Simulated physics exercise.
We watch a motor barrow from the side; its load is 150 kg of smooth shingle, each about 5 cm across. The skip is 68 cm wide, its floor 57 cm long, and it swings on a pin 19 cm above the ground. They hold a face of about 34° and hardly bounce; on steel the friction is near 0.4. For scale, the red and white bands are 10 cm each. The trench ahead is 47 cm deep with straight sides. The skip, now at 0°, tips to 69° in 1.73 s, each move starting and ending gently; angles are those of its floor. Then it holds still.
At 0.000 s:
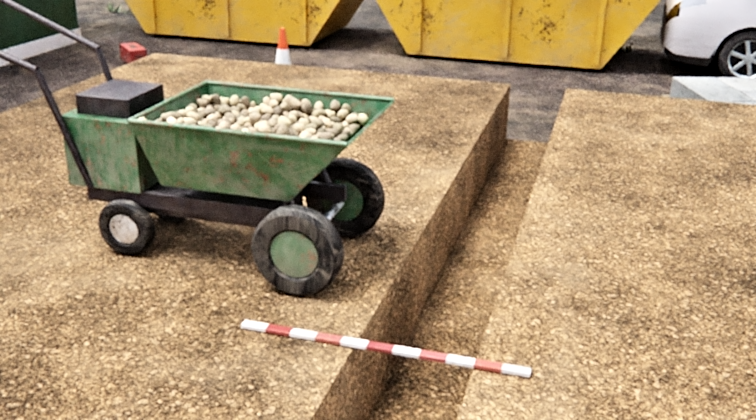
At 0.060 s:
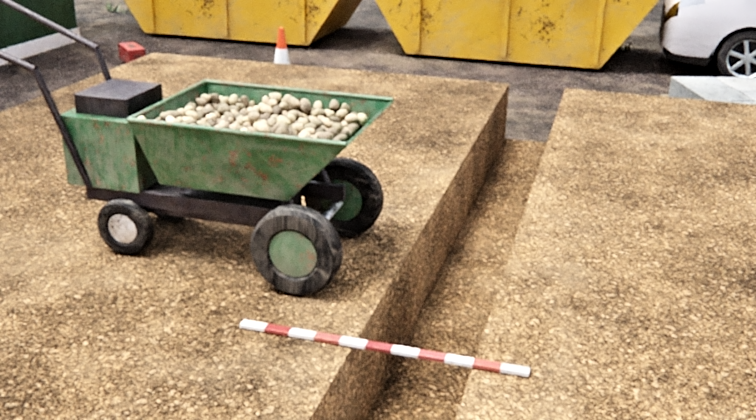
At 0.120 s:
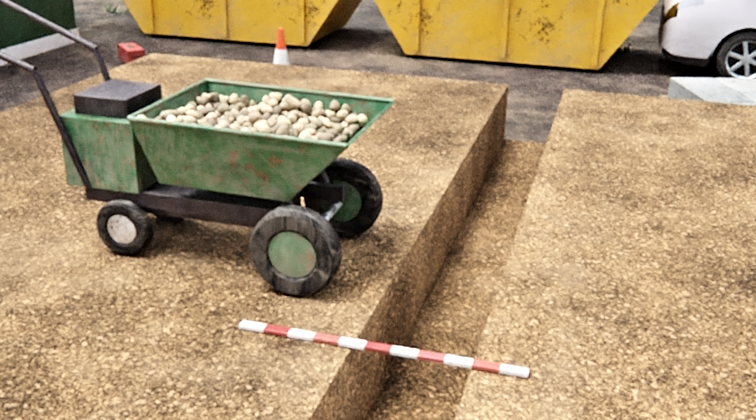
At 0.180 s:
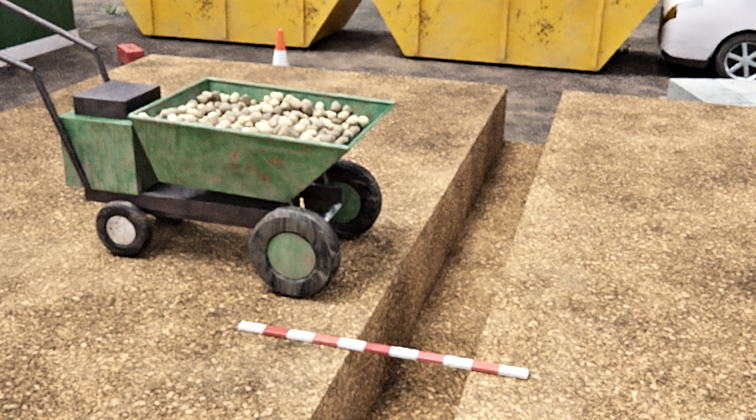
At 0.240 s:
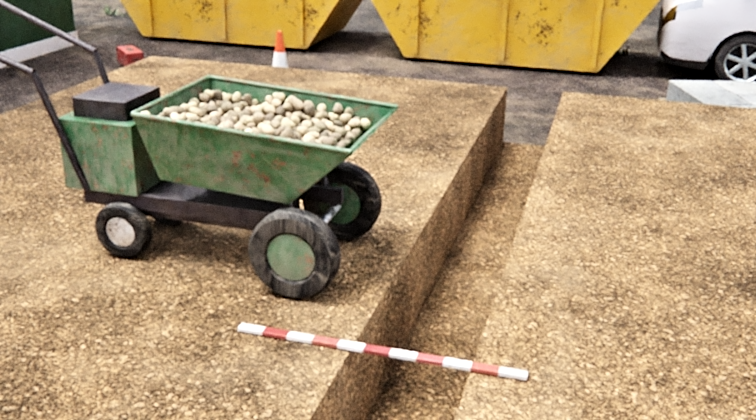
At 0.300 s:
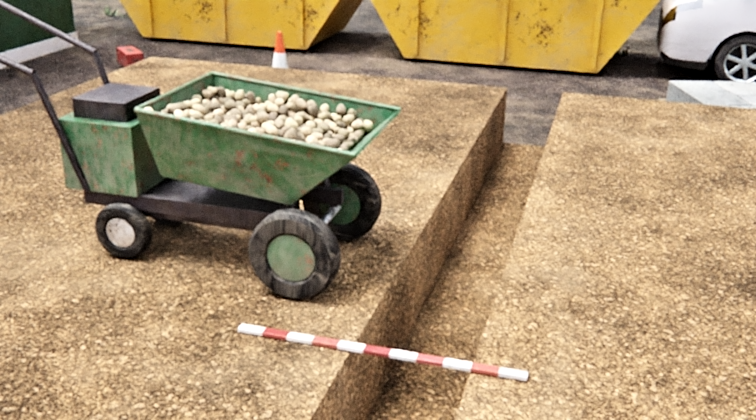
A green motor barrow loaded with smooth, pale stones stood still beside a straight-sided trench, then its skip slowly tilted slightly forward to the right, while the red and white pole lay across the trench.
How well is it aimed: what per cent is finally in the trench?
Close to 75 in a hundred.
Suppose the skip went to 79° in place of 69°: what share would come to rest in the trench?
In that case some 85 per cent.
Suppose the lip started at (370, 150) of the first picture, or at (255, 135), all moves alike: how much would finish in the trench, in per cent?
About 45 and 85 per cent.
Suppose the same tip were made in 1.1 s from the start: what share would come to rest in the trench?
It would be near 70 per cent.
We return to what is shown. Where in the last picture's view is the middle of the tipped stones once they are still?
Near (464, 363).
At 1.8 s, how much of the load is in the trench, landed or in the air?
Some 50 per cent.
After 1.3 s the floor is at 58°; 98 % in the skip, 2 % in the trench; the foremost stones are at (462, 244).
After 1.8 s the floor is at 69°; 28 % in the skip, 52 % in the trench, 20 % past the trench; the foremost stones are at (623, 298).
After 2.2 s the floor is at 69°; 6 % in the skip, 69 % in the trench, 25 % past the trench; the foremost stones are at (711, 316).
After 4.1 s the floor is at 69°; 0 % in the skip, 75 % in the trench, 25 % past the trench; the foremost stones are past the picture's edge.
